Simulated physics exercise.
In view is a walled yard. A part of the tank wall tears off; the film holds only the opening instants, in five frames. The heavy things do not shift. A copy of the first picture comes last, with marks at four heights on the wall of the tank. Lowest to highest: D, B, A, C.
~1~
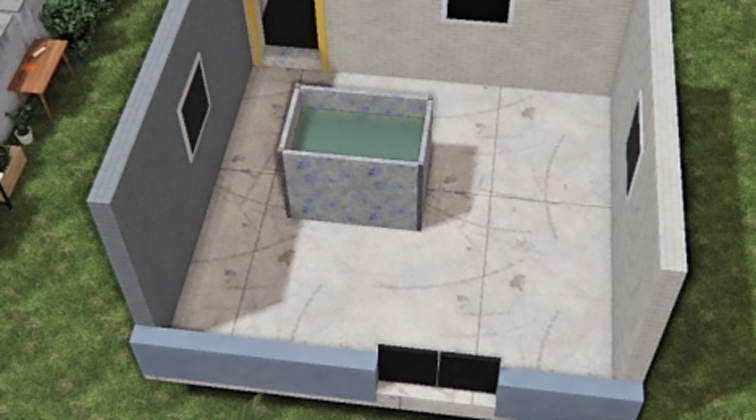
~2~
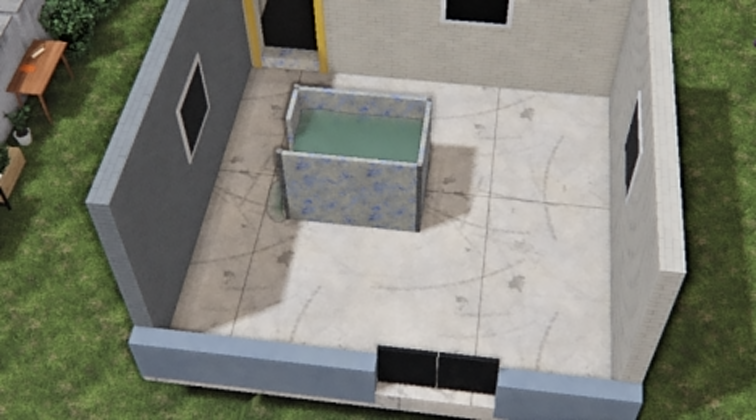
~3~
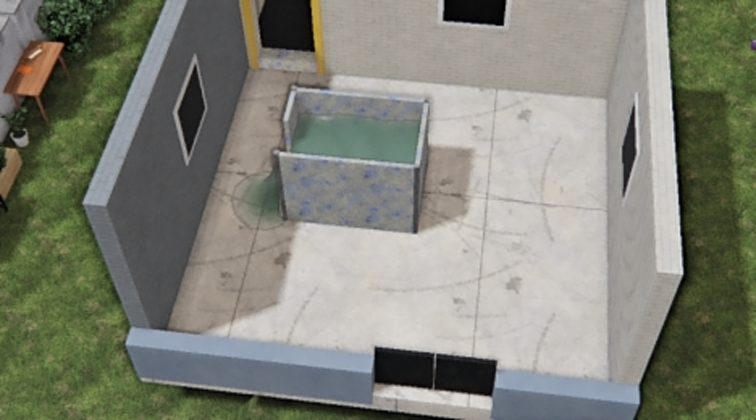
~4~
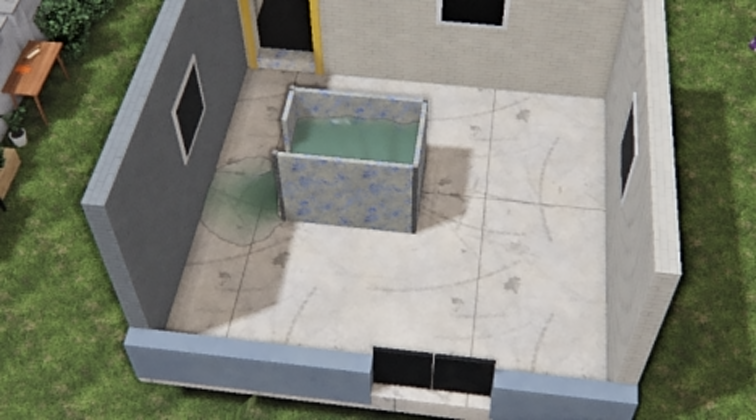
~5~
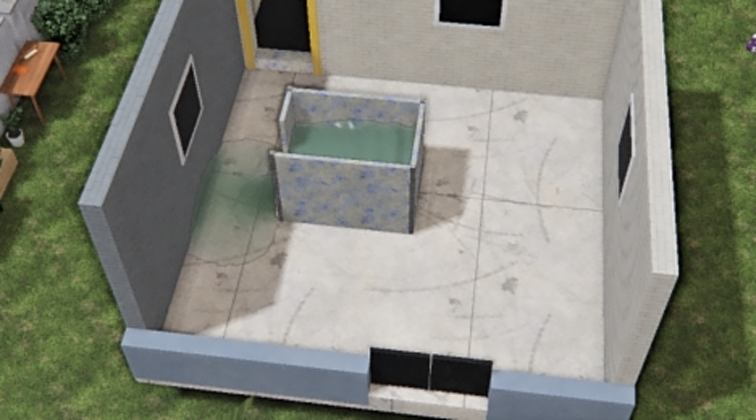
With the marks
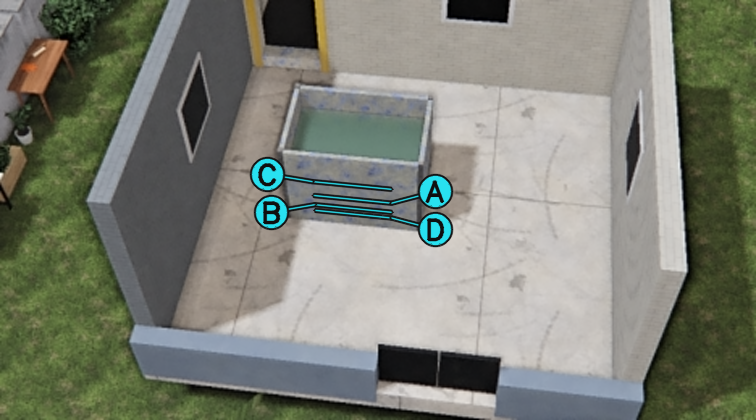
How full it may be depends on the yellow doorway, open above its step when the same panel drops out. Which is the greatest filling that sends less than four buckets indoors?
That is mark C.
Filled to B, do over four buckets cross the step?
No, not at all.
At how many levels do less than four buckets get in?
All four.
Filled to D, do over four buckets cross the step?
No, not at all.
On the marked copy, A at (352, 199); B at (353, 208); C at (351, 185); D at (353, 214); from the bottom up D, B, A, C.
For mark A, nothing gets over.
For mark B, nothing gets over.
For mark C, a bucket or two gets in.
For mark D, nothing gets over.
